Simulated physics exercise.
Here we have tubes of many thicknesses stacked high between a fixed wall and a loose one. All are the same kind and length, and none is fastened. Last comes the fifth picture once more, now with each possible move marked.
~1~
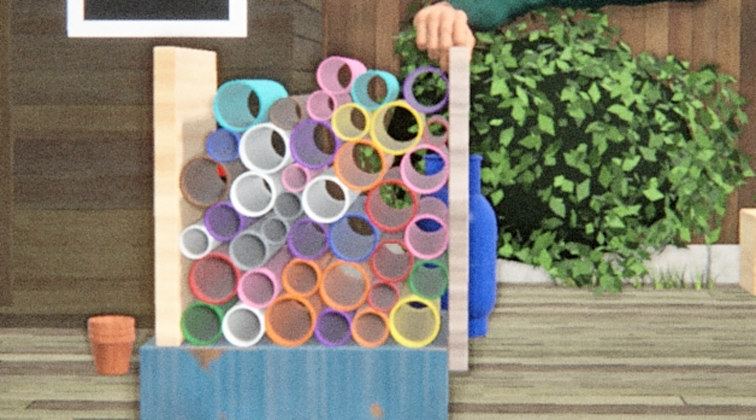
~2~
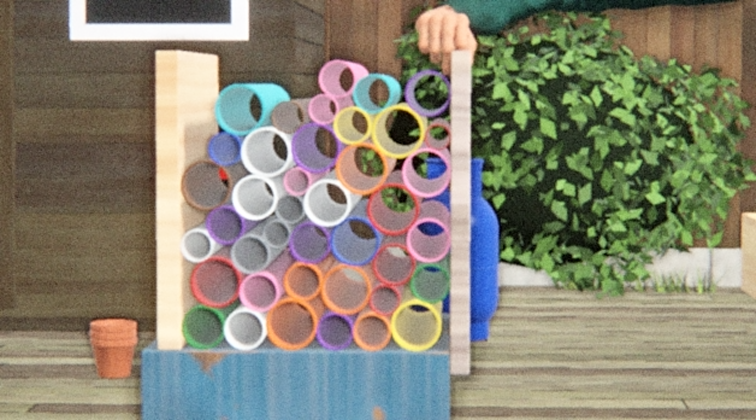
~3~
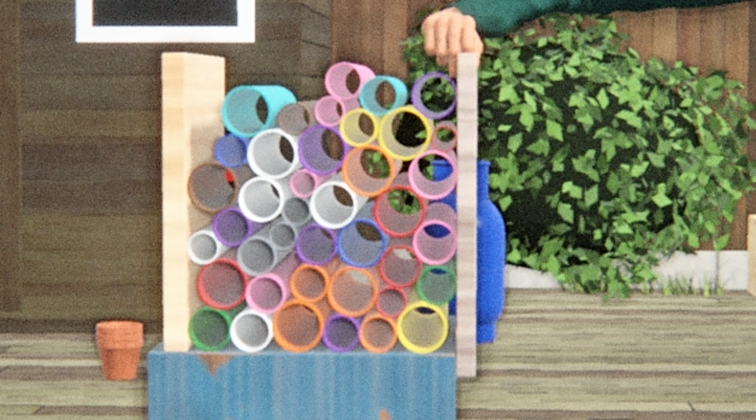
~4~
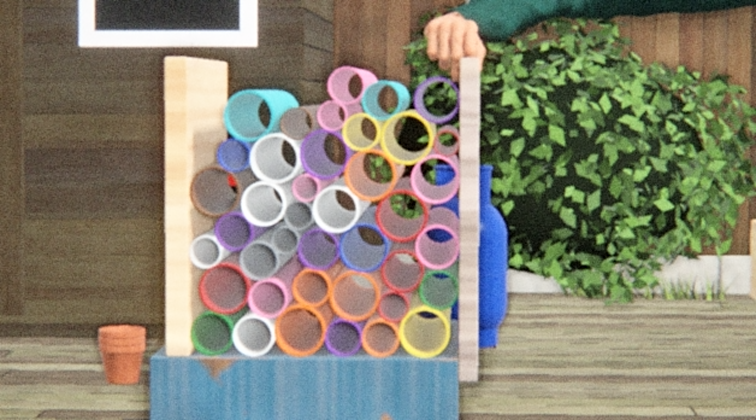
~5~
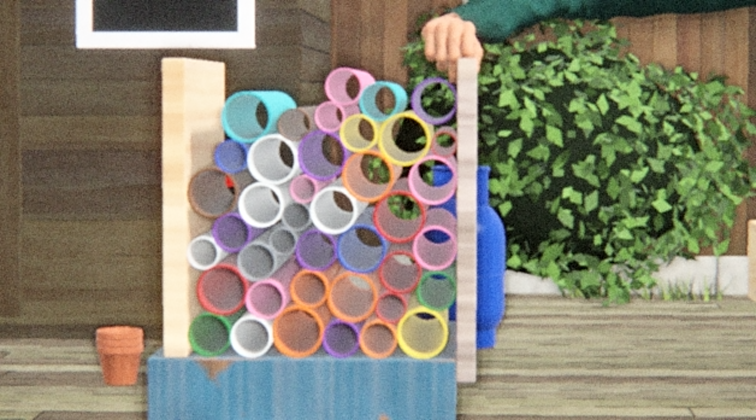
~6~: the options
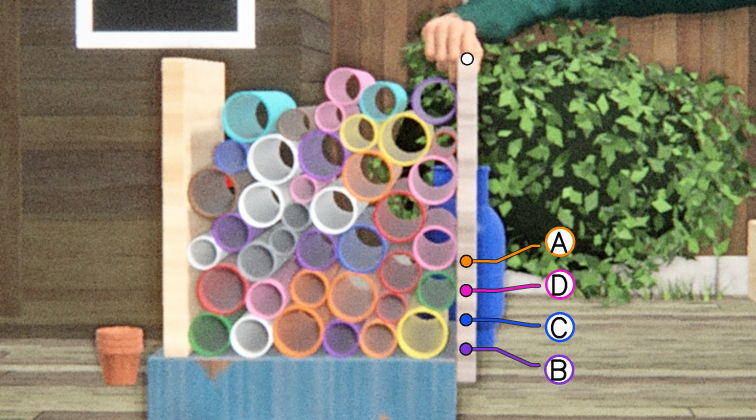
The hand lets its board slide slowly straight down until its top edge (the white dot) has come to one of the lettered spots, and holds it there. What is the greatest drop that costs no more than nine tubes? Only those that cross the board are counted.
The lowest mark that will do is A.
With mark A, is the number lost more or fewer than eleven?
It loses fewer than eleven.
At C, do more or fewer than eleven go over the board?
At C, more than eleven.
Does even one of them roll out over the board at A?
Yes, at A.
On the marked copy, A at (466, 261); B at (466, 349); C at (466, 320); D at (466, 291); the white dot at (467, 59).
Following A. Soon after the start, top of the board (457, 146).
Later, top of the board (456, 244).
In the end, top of the board (456, 260), about six out over the board.
As for the rest, B more than nine out over the board; C more than nine out over the board; D more than nine out over the board.
